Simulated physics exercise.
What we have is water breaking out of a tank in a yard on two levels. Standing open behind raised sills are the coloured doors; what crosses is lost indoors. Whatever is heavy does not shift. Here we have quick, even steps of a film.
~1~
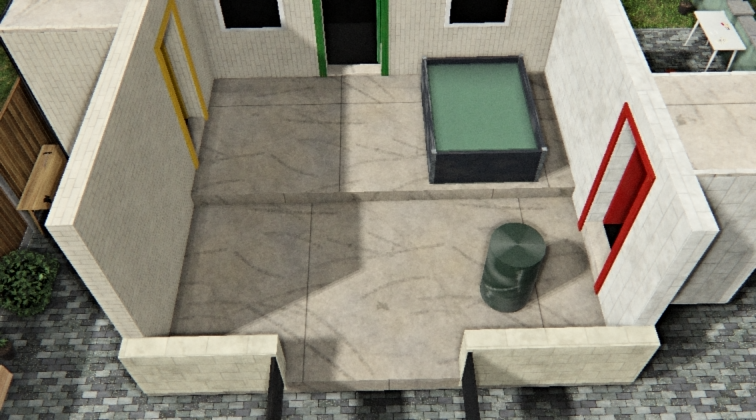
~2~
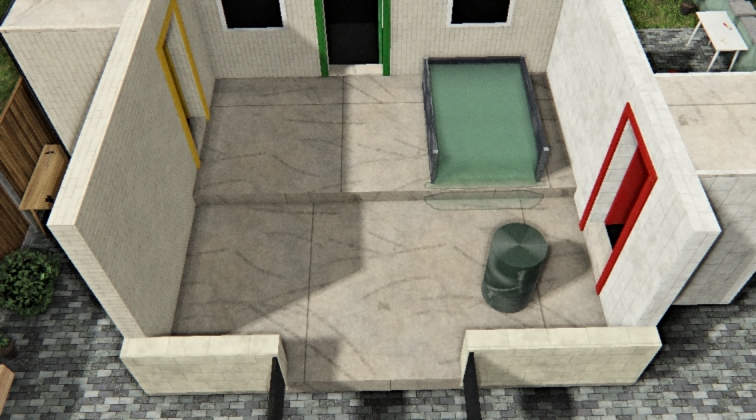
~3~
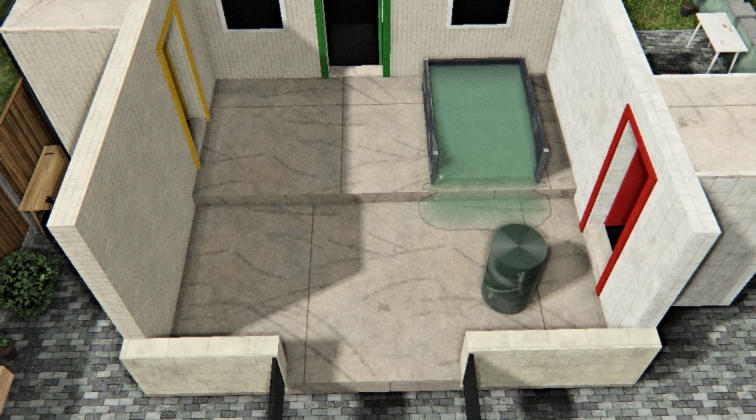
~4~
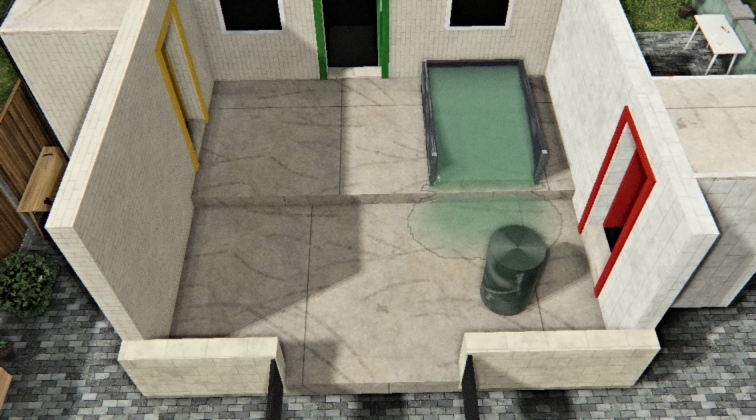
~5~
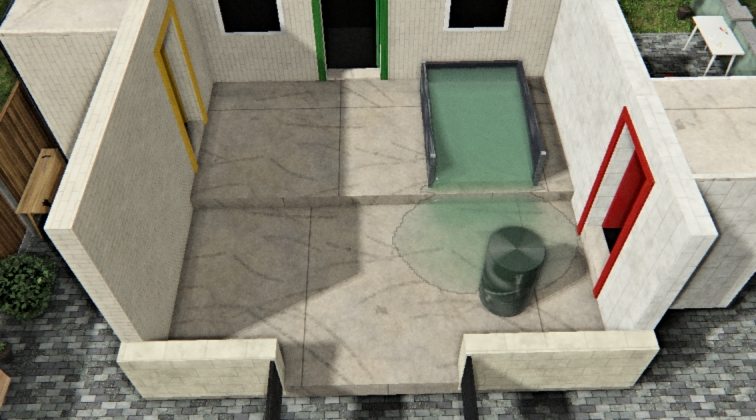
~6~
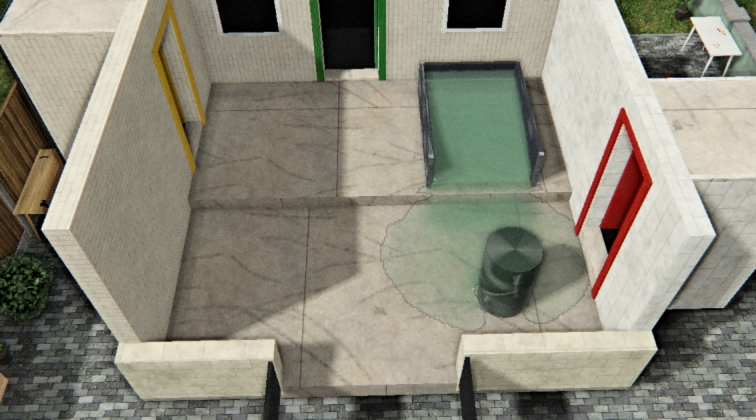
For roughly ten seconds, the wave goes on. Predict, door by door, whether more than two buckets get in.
At the end, red door: Never surpasses it, green door: Never surpasses it, yellow door: Never surpasses it.
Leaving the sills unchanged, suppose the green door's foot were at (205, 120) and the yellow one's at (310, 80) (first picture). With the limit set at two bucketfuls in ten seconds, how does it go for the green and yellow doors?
The green one falls short, the yellow one falls short.
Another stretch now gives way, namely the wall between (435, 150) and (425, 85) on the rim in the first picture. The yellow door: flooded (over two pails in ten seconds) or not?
The yellow door goes past it.
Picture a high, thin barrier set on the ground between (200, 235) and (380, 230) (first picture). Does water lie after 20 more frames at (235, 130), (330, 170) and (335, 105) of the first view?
First spared, then spared, then spared.
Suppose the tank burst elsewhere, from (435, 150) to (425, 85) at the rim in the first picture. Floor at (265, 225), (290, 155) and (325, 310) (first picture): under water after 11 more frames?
The first spot is swamped, the second swamped, the third swamped.
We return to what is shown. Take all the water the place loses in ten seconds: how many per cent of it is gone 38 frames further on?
My reading is about 75 per cent.
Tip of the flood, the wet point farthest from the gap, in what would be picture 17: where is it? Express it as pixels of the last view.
Estimated pixel: (280, 368).
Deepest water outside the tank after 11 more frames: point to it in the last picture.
It should be deepest at about (604, 360).
A moment on, water covers 30 % of the floor; the red door wet at the sill, nothing in, the green door not reached, the yellow door not reached.
Next, water covers 35 % of the floor; the red door under two buckets in, the green door not reached, the yellow door not reached.
Then, water covers 40 % of the floor; the red door under two buckets in, the green door not reached, the yellow door not reached.
Later, water covers 55 % of the floor; the red door under two buckets in, the green door not reached, the yellow door not reached.
In the end, water covers 55 % of the floor; the red door under two buckets in, the green door not reached, the yellow door not reached.
